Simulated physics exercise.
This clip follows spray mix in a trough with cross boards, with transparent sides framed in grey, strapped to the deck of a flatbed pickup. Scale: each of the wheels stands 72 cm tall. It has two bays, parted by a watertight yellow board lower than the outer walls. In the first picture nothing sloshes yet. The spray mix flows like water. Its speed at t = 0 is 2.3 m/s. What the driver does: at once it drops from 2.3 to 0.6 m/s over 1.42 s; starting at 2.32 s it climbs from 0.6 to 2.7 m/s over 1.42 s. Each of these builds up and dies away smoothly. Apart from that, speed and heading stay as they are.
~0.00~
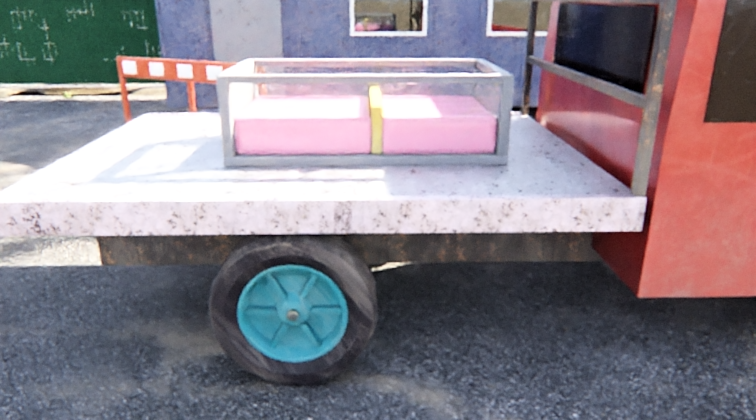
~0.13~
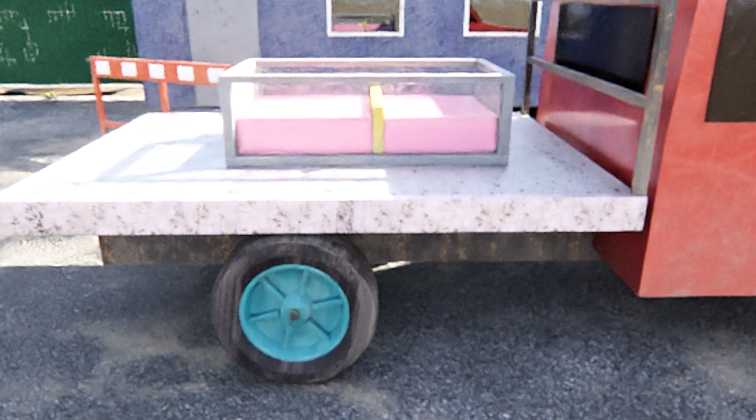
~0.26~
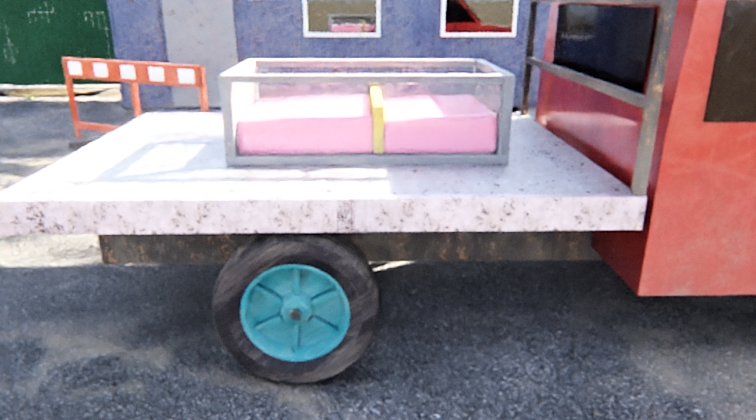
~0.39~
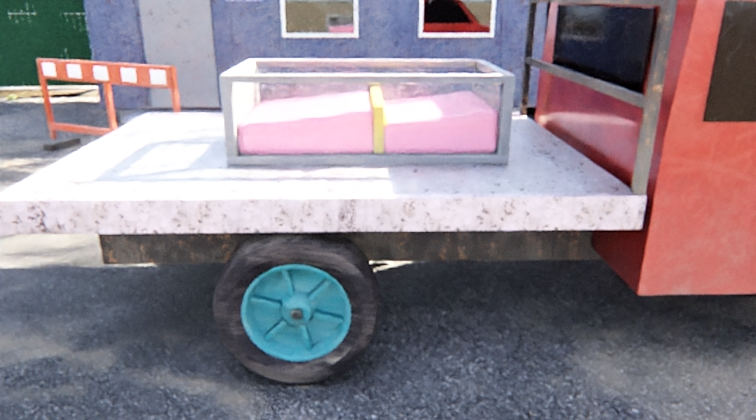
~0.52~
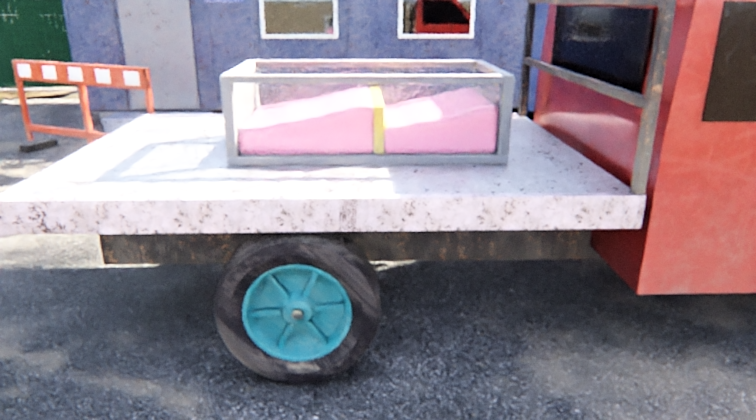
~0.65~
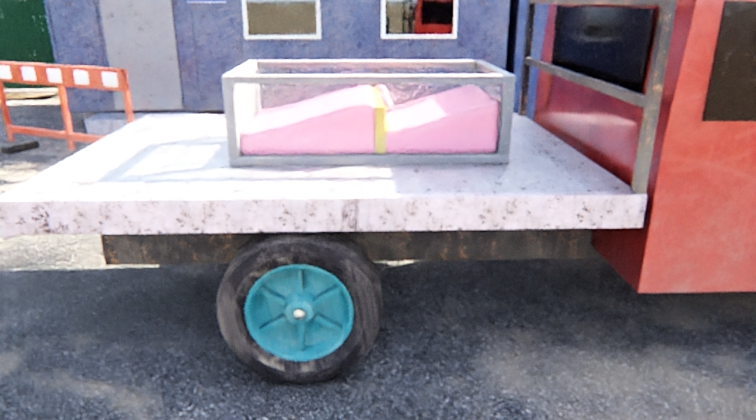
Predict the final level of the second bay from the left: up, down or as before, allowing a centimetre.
It ends the same.
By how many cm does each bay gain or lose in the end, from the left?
In cm: 0, 0.
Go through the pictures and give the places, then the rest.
Bays from the left stand at (304, 115), (438, 114); board top at (377, 108); the front is on the right, levels are read along the near wall; a wheel hub at (292, 320), in the first frame.
Bays from the left stand at (305, 114), (440, 114), in the second frame.
Bays from the left stand at (306, 114), (440, 114), in the third frame.
Bays from the left stand at (306, 115), (440, 114), in the fourth frame.
Bays from the left stand at (307, 116), (440, 115), in the fifth frame.
Bays from the left stand at (308, 115), (441, 114); a wheel hub at (299, 319), in the sixth frame.
By 1.55 s left to right it is 17, 19 cm deep.
By 2.85 s left to right it is 17, 19 cm deep.
By 4.25 s left to right it is 18, 18 cm deep.
By 6.72 s left to right it is 18, 18 cm deep.
